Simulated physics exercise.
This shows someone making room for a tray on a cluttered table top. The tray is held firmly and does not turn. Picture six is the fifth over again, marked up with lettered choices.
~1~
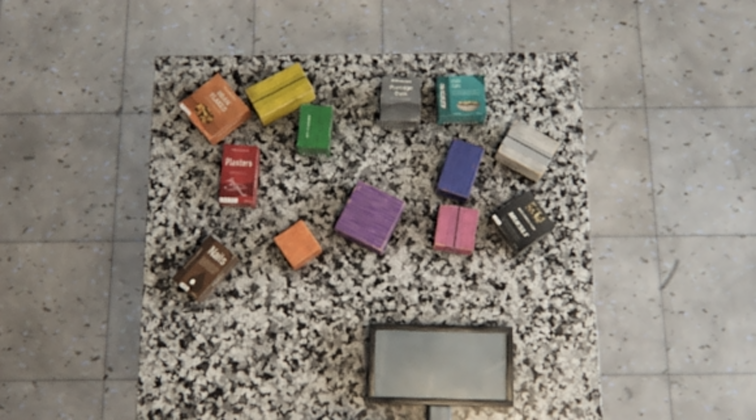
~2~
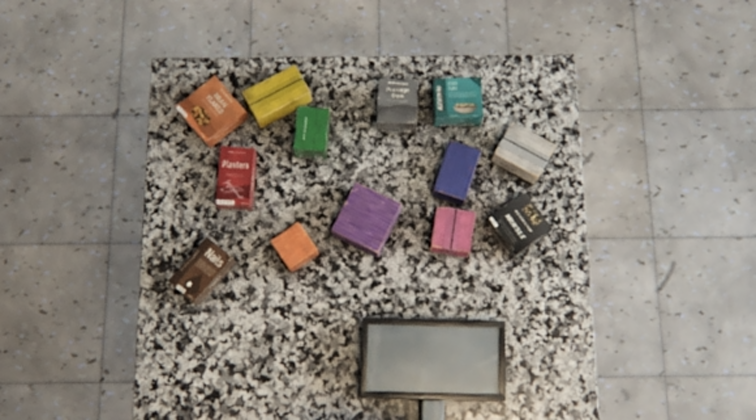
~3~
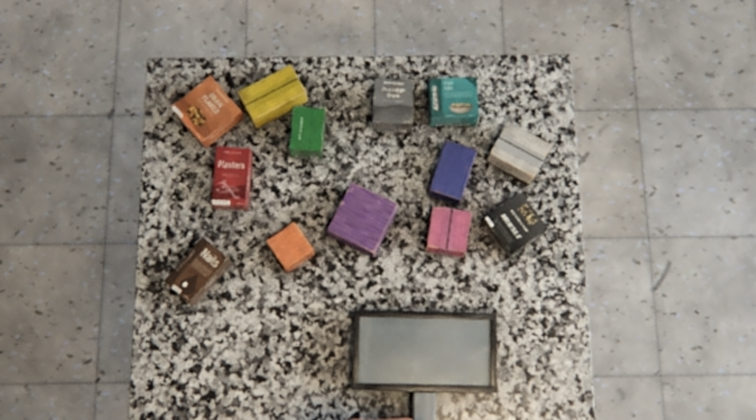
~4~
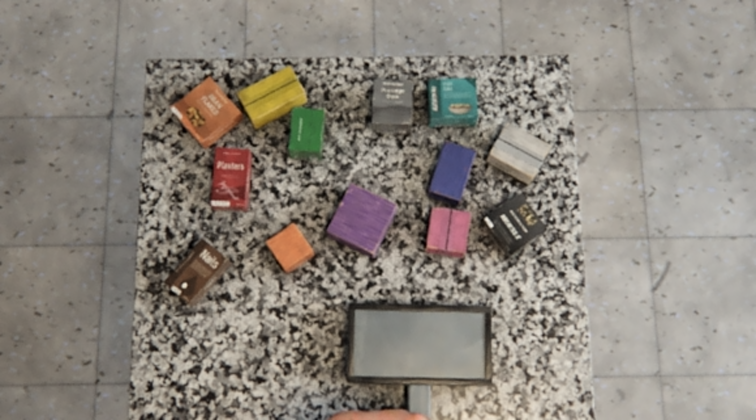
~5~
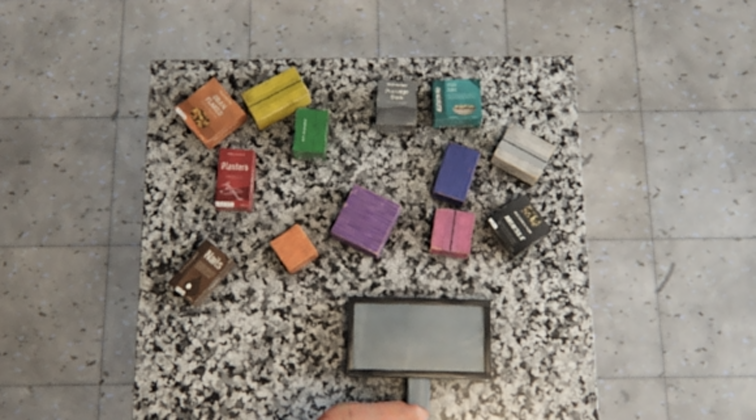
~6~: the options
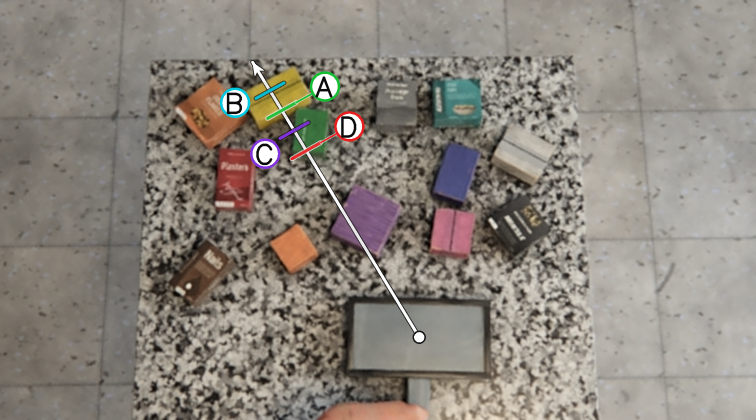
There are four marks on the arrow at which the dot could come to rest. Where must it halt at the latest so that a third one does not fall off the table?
A is the last mark within the limit.
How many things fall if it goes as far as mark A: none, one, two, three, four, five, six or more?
In all, one.
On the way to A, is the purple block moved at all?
Yes.
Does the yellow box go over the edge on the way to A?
By then, yes.
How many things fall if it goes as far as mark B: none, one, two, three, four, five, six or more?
By then, three.
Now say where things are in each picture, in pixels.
In the first picture, tray (441, 365); pink box (456, 230); orange packet (215, 110).
In the second picture, tray (434, 359); yellow box (278, 96).
In the third picture, tray (425, 351); grey box (393, 106).
In the fourth picture, tray (420, 344); black packet (514, 226).
In the fifth picture, tray (419, 337); purple block (366, 221); turquoise packet (457, 104); red box (236, 181).
On the marked copy, A at (282, 111); B at (270, 91); C at (294, 130); D at (306, 151); the arrow from (419, 337) to (253, 62); the white dot at (419, 337).
Following A. Soon after the start, tray (367, 254); blue block (460, 157); orange block (275, 246).
Later, tray (319, 174); grey box (400, 85); yellow box (272, 90).
In the end, tray (283, 115); yellow box over the edge; purple block (341, 57); one fallen.
As for the rest, B drops three; C is within the limit but short; D is within the limit but short.
